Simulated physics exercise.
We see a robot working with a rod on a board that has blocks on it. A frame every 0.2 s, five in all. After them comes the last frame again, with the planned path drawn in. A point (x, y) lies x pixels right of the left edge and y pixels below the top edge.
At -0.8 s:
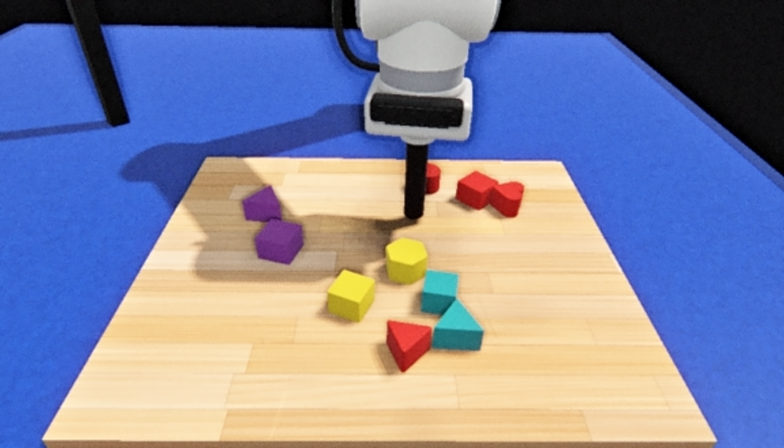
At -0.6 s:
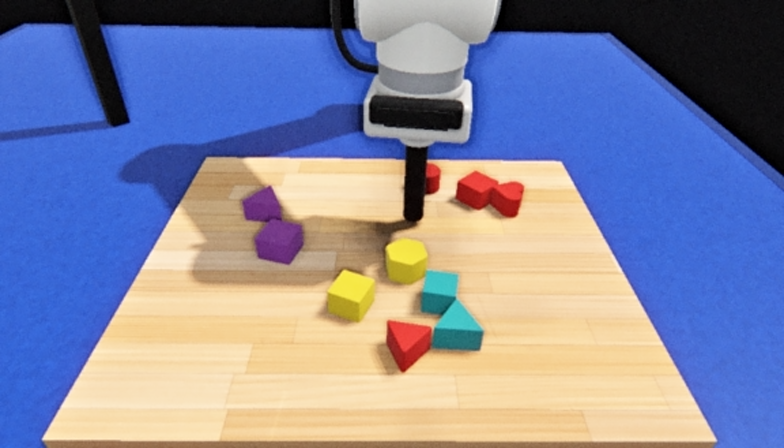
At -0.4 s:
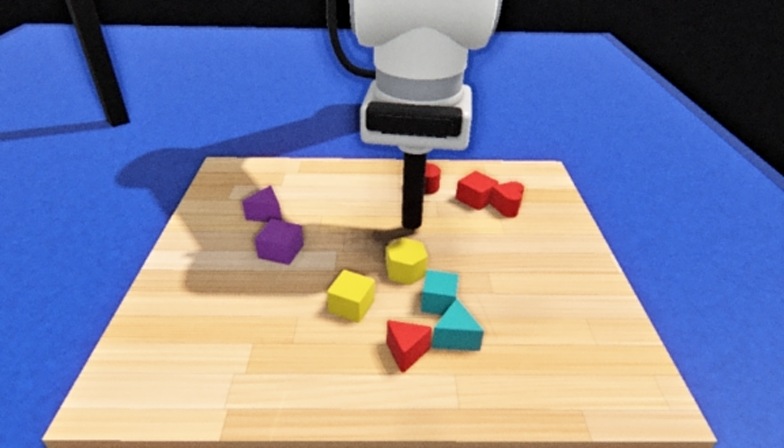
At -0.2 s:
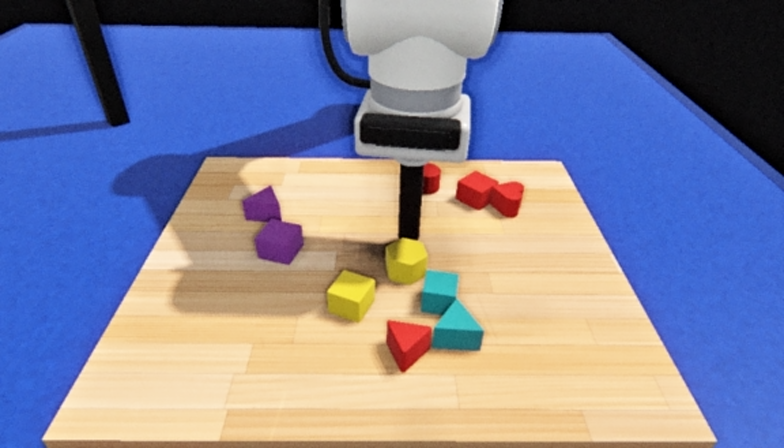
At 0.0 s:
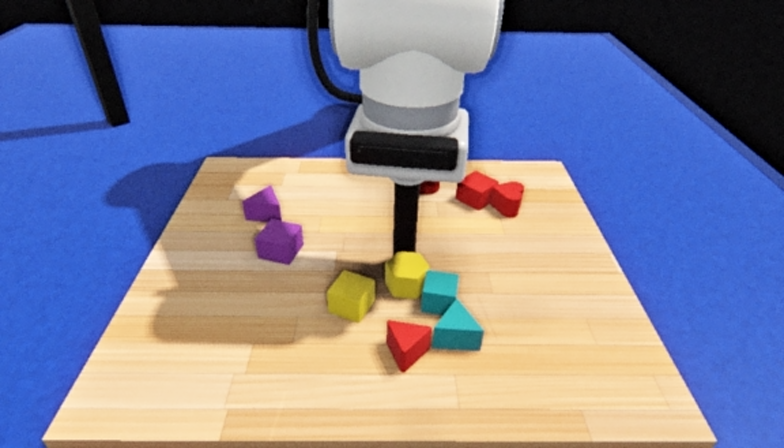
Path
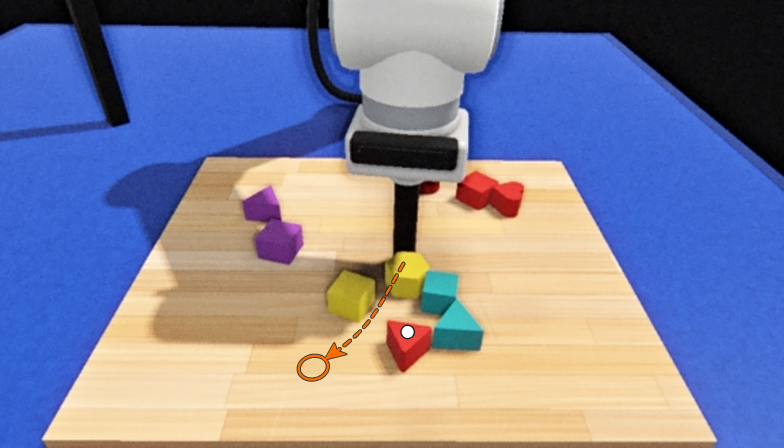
On a wooden board, a robot's black rod nudges the yellow hexagonal block slightly forward.
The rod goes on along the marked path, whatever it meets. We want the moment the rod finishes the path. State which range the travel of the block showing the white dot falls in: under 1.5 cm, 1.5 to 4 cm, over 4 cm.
The shift is below 1.5 cm.
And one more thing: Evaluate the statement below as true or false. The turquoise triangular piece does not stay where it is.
False - the claim does not hold.
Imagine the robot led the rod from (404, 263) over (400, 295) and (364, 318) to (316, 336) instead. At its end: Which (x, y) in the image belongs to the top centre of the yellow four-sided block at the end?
I'd guess (328, 285).
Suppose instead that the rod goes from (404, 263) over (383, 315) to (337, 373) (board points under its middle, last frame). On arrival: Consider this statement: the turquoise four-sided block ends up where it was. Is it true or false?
My answer: False.
The line goes from (404, 263) through (374, 314) to (313, 367); the dot is on the red triangular piece.
The first path, step by step. One third of the way, rod (385, 290); yellow hexagonal block (408, 295), turned 60° anticlockwise; turquoise four-sided block (448, 286), turned 15° anticlockwise.
Two thirds of the way, rod (357, 327); yellow four-sided block (331, 297), turned 80° clockwise; yellow hexagonal block (409, 300), turned 75° anticlockwise; turquoise four-sided block (448, 286), turned 15° anticlockwise.
At the end, rod (313, 360); yellow four-sided block (329, 297), turned 90° clockwise; yellow hexagonal block (409, 300), turned 75° anticlockwise; red triangular piece unmoved; turquoise four-sided block (448, 286), turned 15° anticlockwise; turquoise triangular piece unmoved.
